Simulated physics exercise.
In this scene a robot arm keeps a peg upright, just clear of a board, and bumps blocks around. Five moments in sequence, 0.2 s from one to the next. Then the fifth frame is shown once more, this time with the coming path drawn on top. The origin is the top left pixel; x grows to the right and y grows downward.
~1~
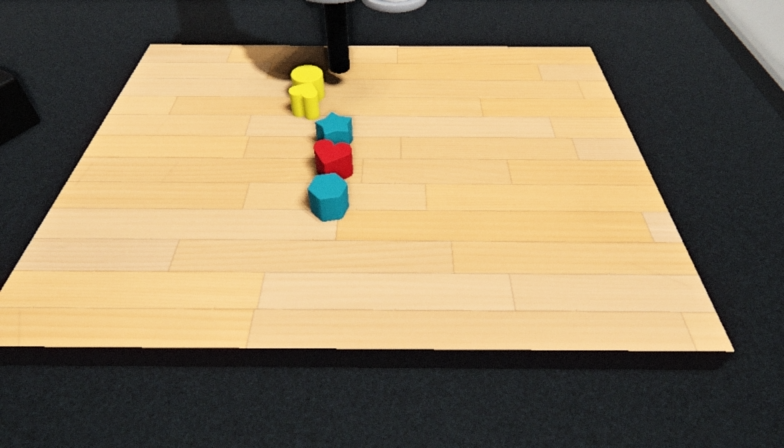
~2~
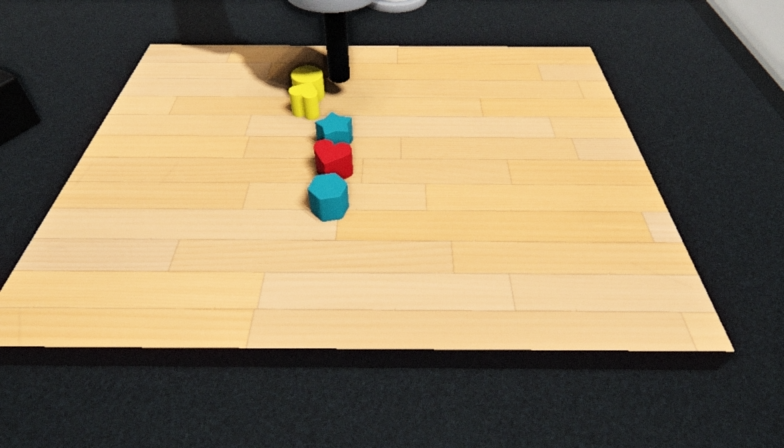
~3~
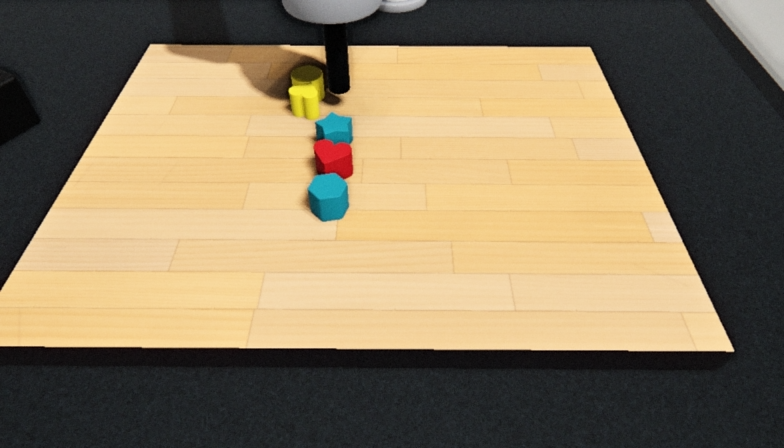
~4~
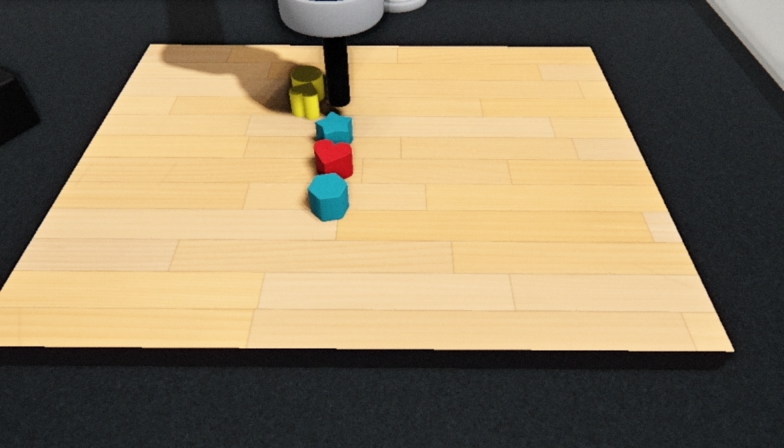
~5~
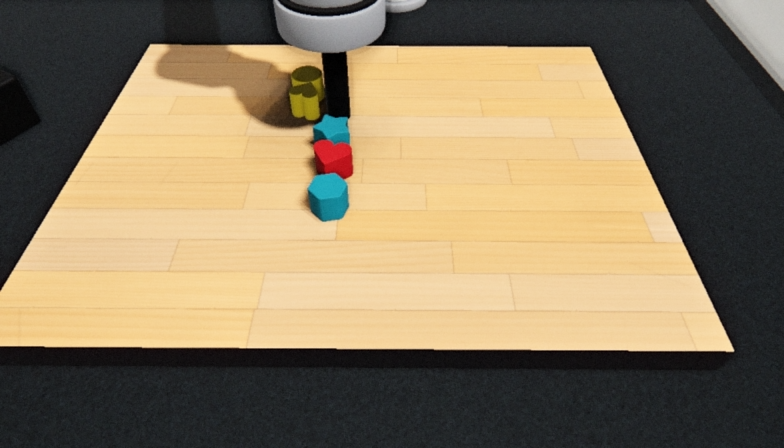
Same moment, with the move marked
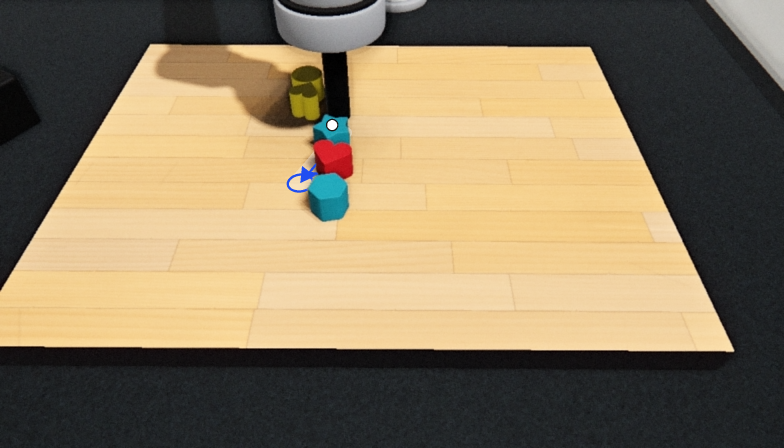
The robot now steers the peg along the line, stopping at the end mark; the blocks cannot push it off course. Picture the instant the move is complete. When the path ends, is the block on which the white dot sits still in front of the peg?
Short answer: Yes.
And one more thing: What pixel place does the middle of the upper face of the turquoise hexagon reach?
Its top middle: (334, 209).
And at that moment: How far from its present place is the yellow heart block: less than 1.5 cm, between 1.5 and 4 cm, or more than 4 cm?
The block winds up within 1.5 cm of where it is now.
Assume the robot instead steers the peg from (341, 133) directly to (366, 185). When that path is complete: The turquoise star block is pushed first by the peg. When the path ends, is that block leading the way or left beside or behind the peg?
Final position: To the side or behind.
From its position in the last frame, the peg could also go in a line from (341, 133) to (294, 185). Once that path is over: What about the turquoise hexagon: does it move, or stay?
By the last moment of the path, the turquoise hexagon has shifted.
The drawn path runs from (341, 133) to (300, 183); the dot is on the turquoise star block.
On the path given first. Halfway along, peg at (320, 140); turquoise hexagon at (329, 191), turned 20° clockwise; red heart block at (331, 168), turned 55° anticlockwise; turquoise star block at (315, 151), turned 15° anticlockwise.
At the end, peg at (298, 166); yellow heart block not moved; turquoise hexagon at (334, 209); red heart block at (331, 185), turned 70° anticlockwise; turquoise star block at (301, 178), turned 30° anticlockwise.
